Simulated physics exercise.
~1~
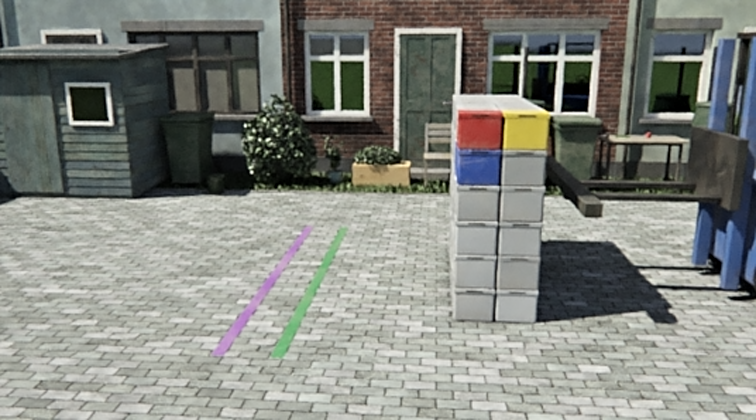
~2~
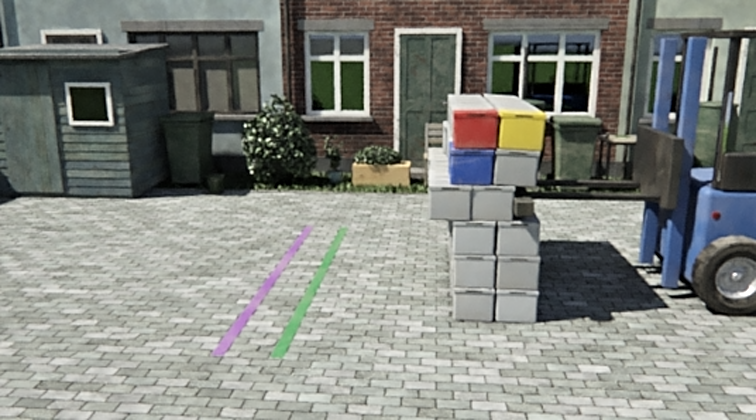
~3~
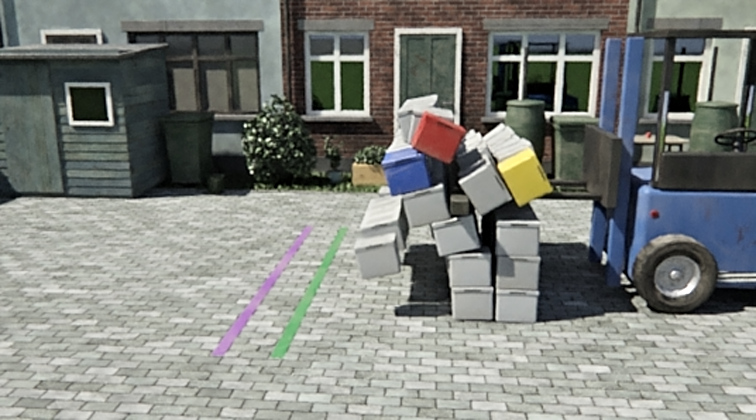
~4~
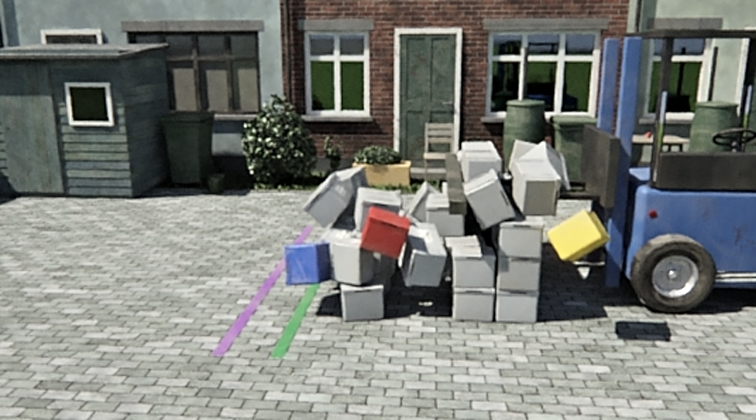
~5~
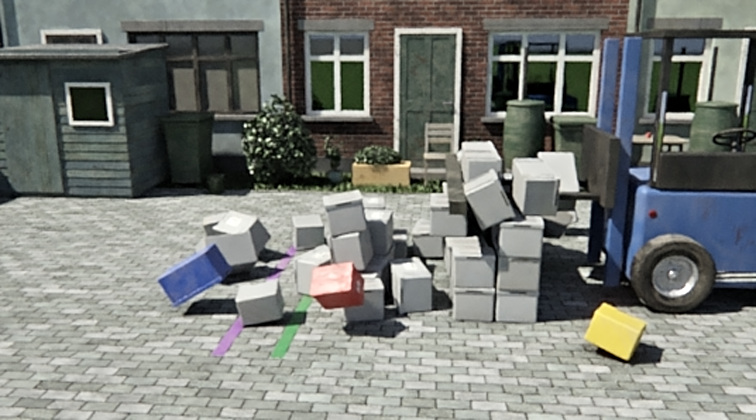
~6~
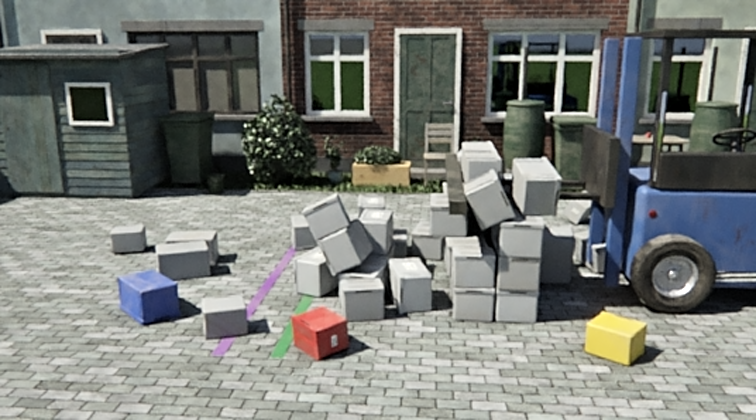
A blue forklift rams the stacked boxes leftward, toppling many, some beyond the purple line.
